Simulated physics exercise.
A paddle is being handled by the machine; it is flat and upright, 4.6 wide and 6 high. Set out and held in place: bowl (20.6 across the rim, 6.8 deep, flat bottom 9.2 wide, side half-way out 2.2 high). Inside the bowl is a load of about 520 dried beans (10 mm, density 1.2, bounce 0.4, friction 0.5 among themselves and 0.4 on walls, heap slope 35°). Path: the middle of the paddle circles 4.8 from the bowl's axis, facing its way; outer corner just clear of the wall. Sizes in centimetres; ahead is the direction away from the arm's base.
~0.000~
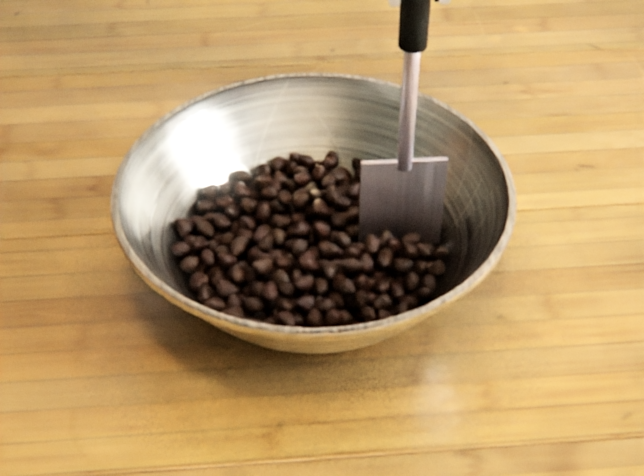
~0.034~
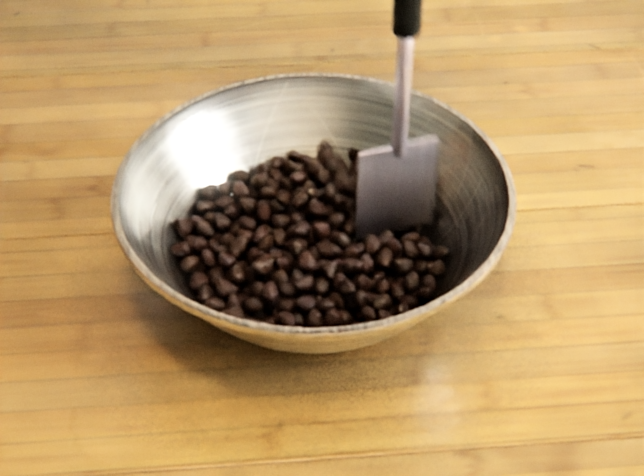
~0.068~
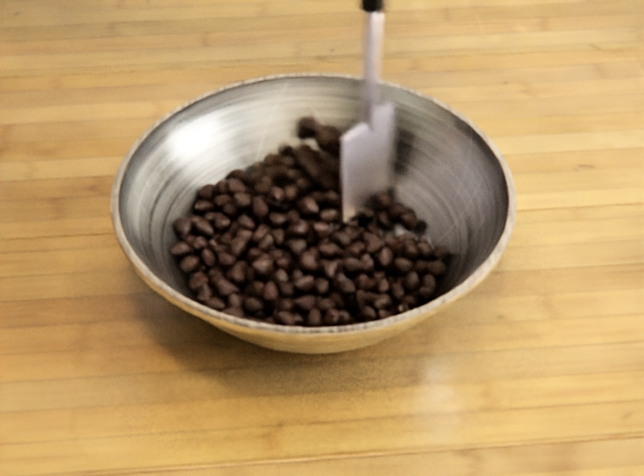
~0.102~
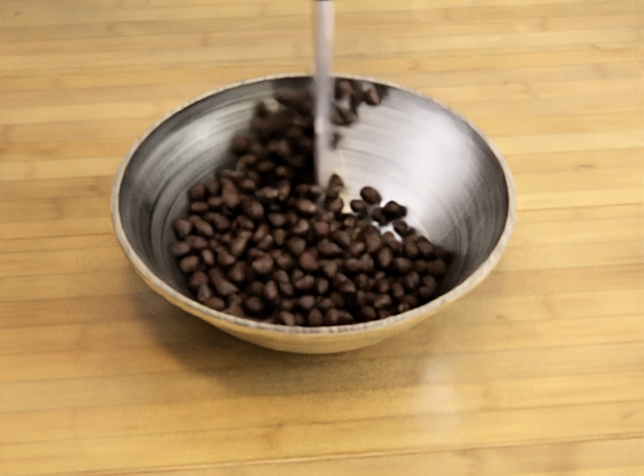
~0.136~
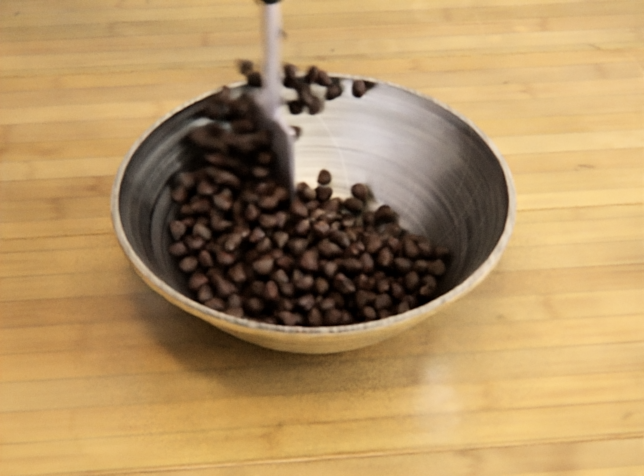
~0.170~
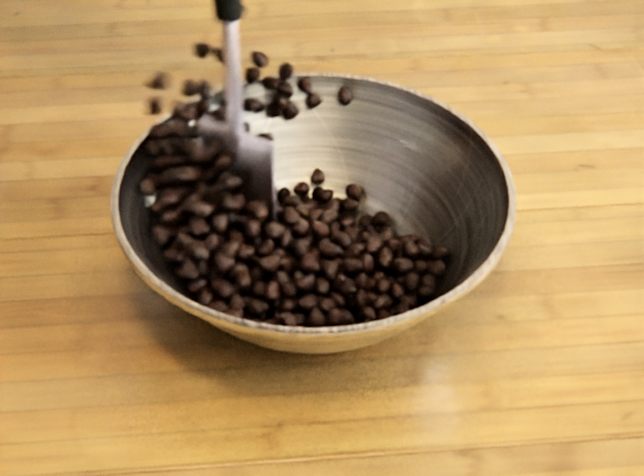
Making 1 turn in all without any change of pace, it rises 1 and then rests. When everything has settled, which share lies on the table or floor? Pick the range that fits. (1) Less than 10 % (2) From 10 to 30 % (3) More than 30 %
2.
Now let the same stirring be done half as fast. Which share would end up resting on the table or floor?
Then roughly 0 per cent.
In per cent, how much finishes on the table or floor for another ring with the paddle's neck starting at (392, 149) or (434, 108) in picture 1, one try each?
First try about 15 per cent, second try about 0 per cent.
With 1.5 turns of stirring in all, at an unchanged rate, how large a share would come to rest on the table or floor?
Roughly 25 percent would end up there.
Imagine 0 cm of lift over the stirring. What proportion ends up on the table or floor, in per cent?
25 %.
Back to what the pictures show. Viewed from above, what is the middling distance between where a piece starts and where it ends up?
Near 5 cm.
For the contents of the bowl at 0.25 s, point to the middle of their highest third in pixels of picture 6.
Centre estimate: Approx. (238, 274) px.
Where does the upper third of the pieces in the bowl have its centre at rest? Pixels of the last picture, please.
Near (353, 218).
By 0.25 s, 224° round, highest piece 9 above the table; 495 in the bowl, 1 on the table or floor, 25 in flight or on the tool.
By 0.33 s, 302° round, highest piece 11 above the table; 474 in the bowl, 19 on the table or floor, 28 in flight or on the tool.
By 0.57 s, 0° round, highest piece 6 above the table; 444 in the bowl, 77 on the table or floor.
By 1.27 s, 0° round, highest piece 5 above the table; 444 in the bowl, 77 on the table or floor.
Final count, 444 in the bowl, 77 on the table or floor. That is 15 % on the table or floor.
